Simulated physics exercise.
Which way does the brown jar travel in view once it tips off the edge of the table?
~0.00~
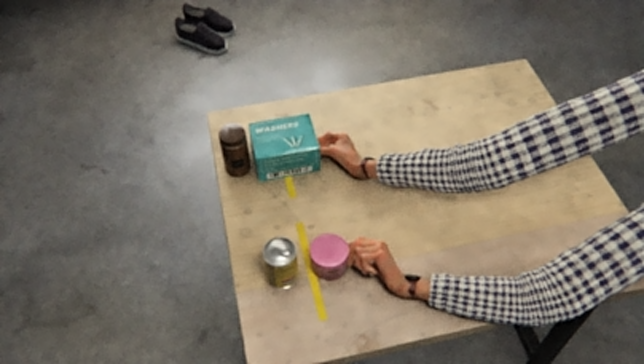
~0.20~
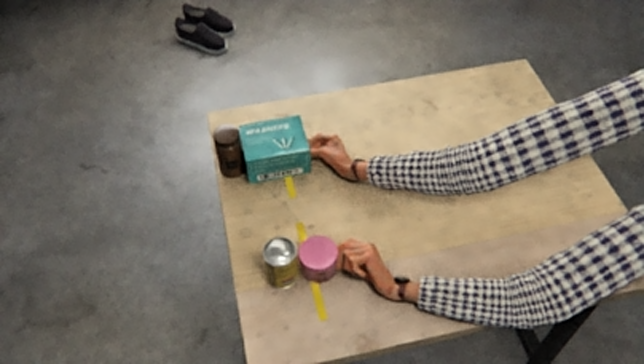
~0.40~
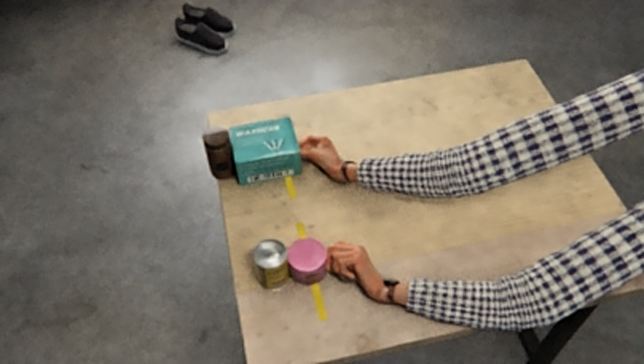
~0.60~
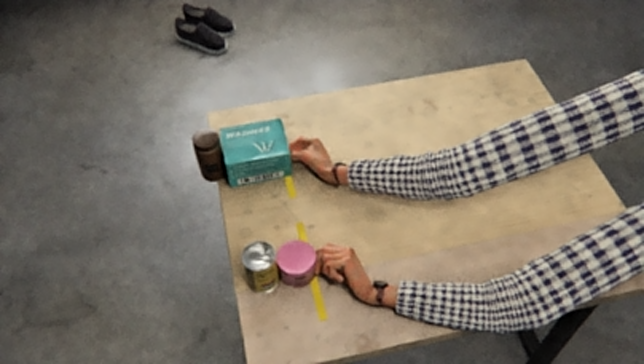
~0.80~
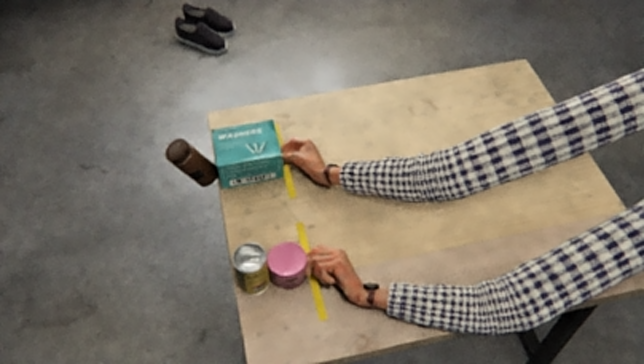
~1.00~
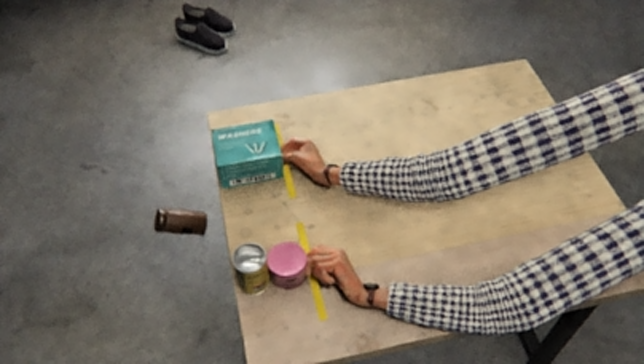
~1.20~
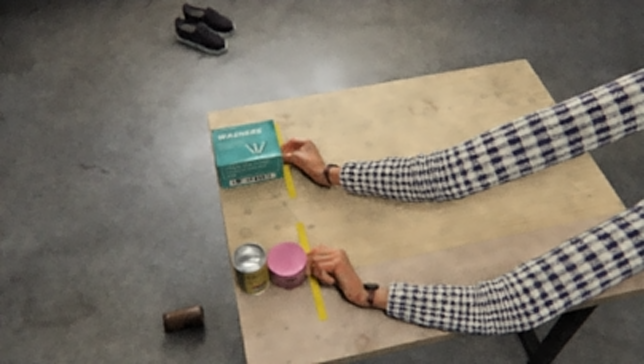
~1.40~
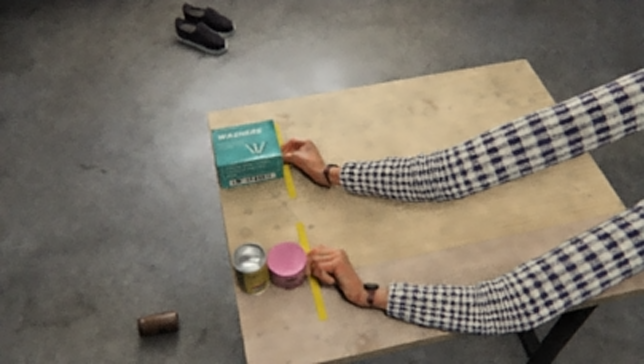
It moves down the view, dropping past the table's left edge to the floor.
